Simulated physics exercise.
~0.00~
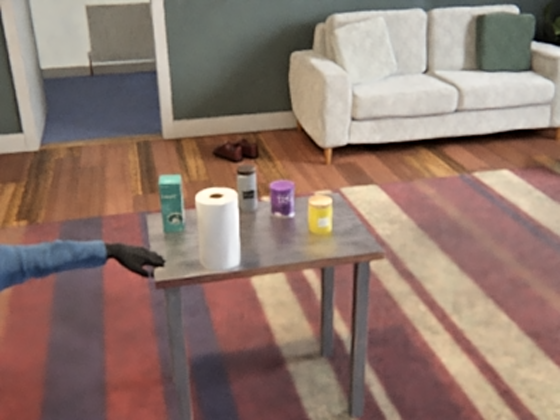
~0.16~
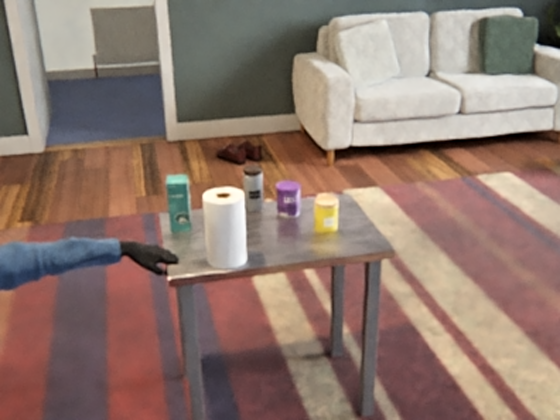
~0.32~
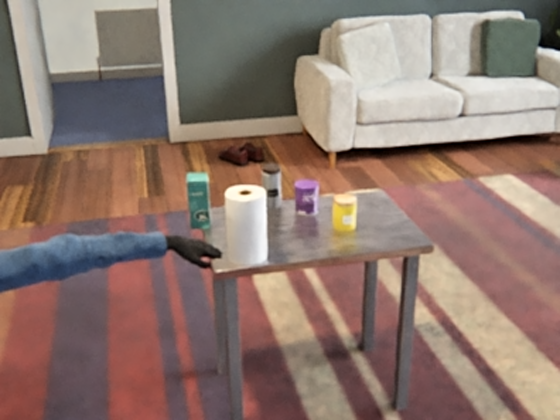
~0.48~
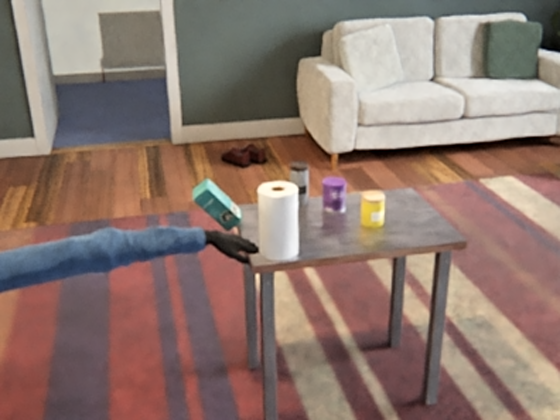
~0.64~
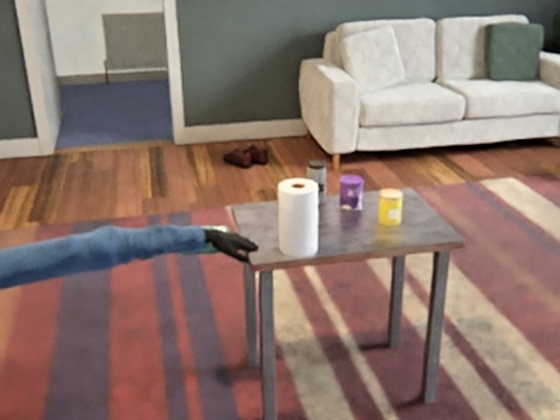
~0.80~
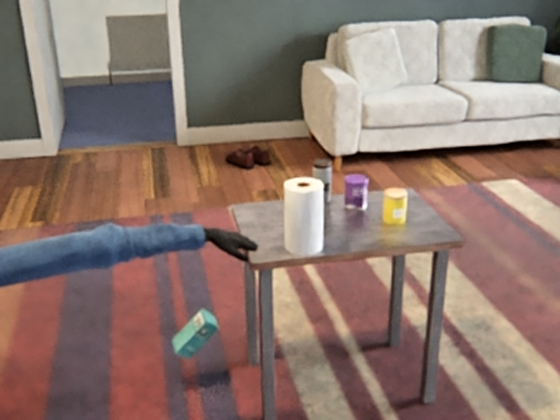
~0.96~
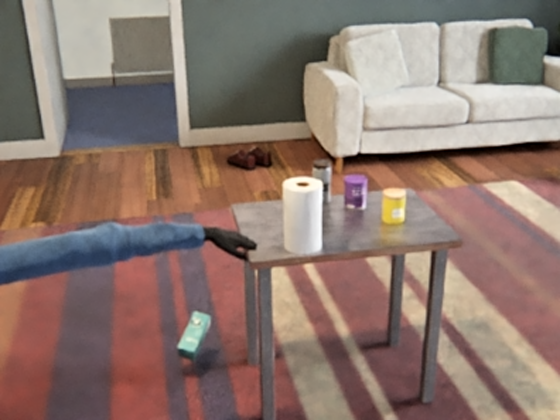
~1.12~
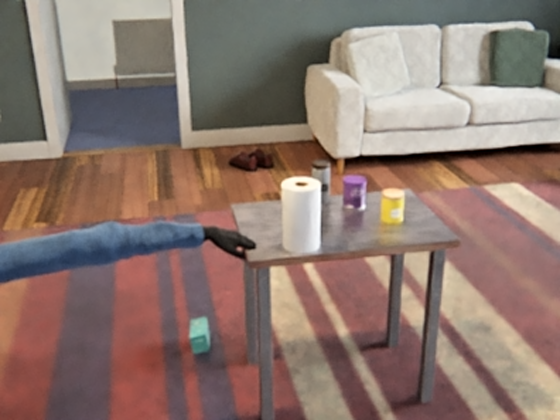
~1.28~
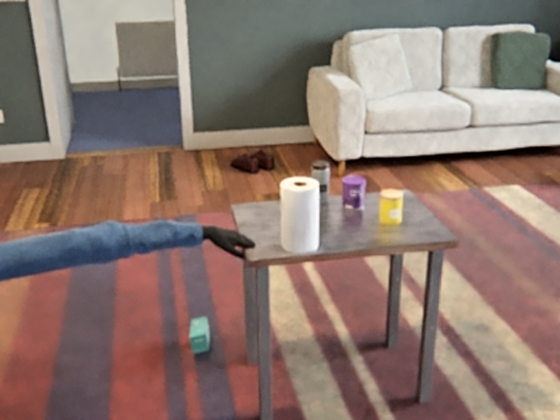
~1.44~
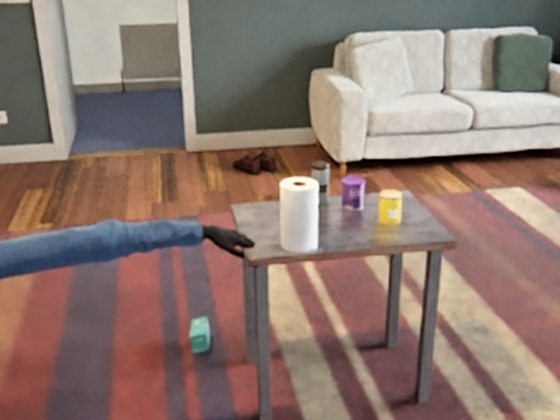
A gloved hand drags the table right, and the green carton falls onto the striped rug.
